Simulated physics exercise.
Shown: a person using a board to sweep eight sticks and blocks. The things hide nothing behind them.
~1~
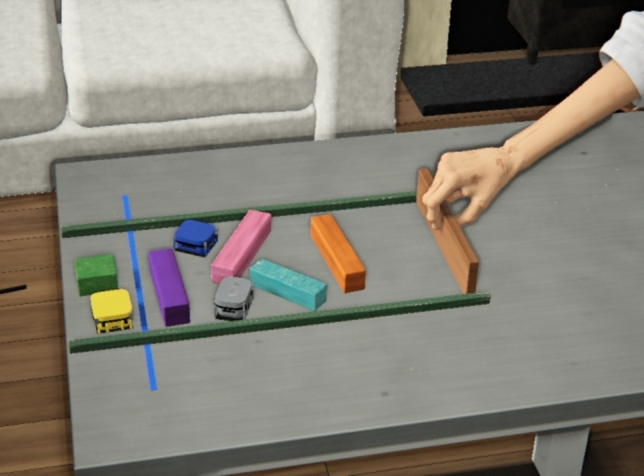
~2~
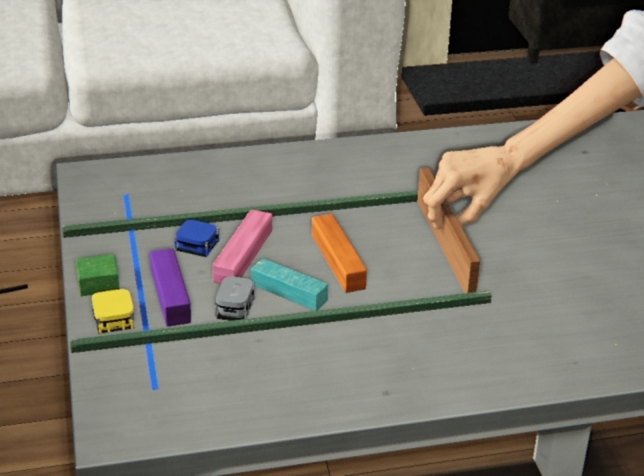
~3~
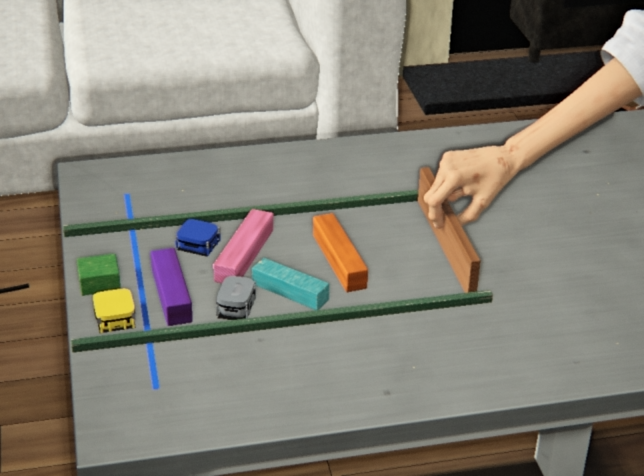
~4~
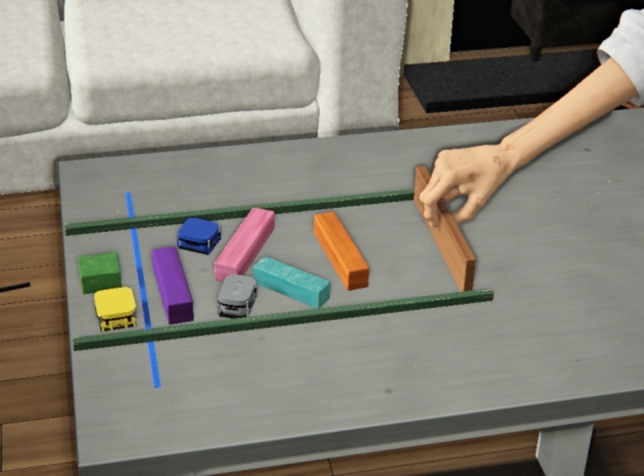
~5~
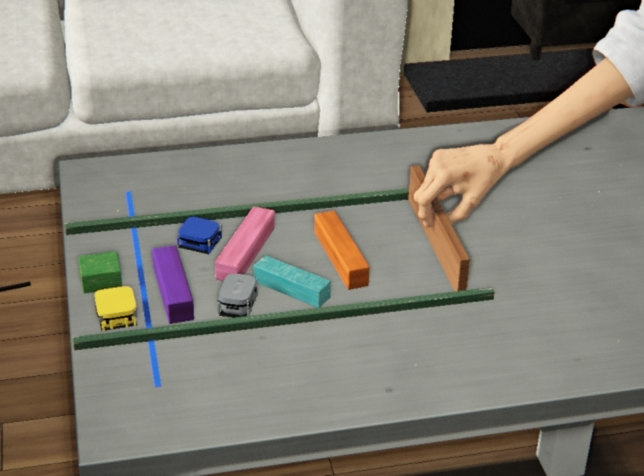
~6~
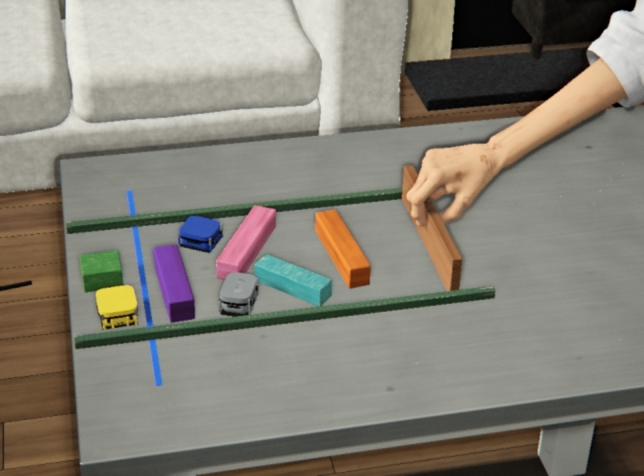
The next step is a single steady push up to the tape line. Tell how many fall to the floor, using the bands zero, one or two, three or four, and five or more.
The push is going to knock off a trio or a quartet.
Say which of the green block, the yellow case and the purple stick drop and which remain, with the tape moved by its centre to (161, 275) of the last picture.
OK, so the green block comes off, the yellow case comes off, and the purple stick? It stays where it is.
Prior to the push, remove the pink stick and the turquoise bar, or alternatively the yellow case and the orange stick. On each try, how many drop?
1 and 1.
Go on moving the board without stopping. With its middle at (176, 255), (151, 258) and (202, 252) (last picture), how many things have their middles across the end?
By position: 2 / 3 / 0.
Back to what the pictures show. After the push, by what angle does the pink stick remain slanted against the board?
I'd say it's about 20° out of line.
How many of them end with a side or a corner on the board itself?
Looks like 1 of them, all told.
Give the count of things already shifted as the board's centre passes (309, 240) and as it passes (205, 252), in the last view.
It comes to 2 for the first spot, 8 for the other.
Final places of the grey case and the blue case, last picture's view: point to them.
First (86, 315), then (75, 243).
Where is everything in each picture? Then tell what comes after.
In the first picture, green block (96, 275); yellow case (112, 312); purple stick (169, 287); board (446, 230); tape (138, 282).
In the second picture, yellow case (113, 312); turquoise bar (289, 285).
In the third picture, purple stick (171, 286); grey case (236, 299).
In the fourth picture, green block (100, 273); board (443, 228).
In the fifth picture, yellow case (116, 309); orange stick (341, 249).
In the sixth picture, green block (102, 271); yellow case (117, 308); purple stick (174, 282); board (430, 227); tape (143, 277).
Soon after, none off yet; green block at rest near (102, 271); yellow case at rest near (117, 308); purple stick at rest near (174, 282).
After that, none off yet; green block displaced about its own width near (72, 273); yellow case displaced about its own width near (71, 311); purple stick displaced about its own width near (103, 289).
In the end, the number that fall off is three or four; gone, purple stick, yellow case and green block.
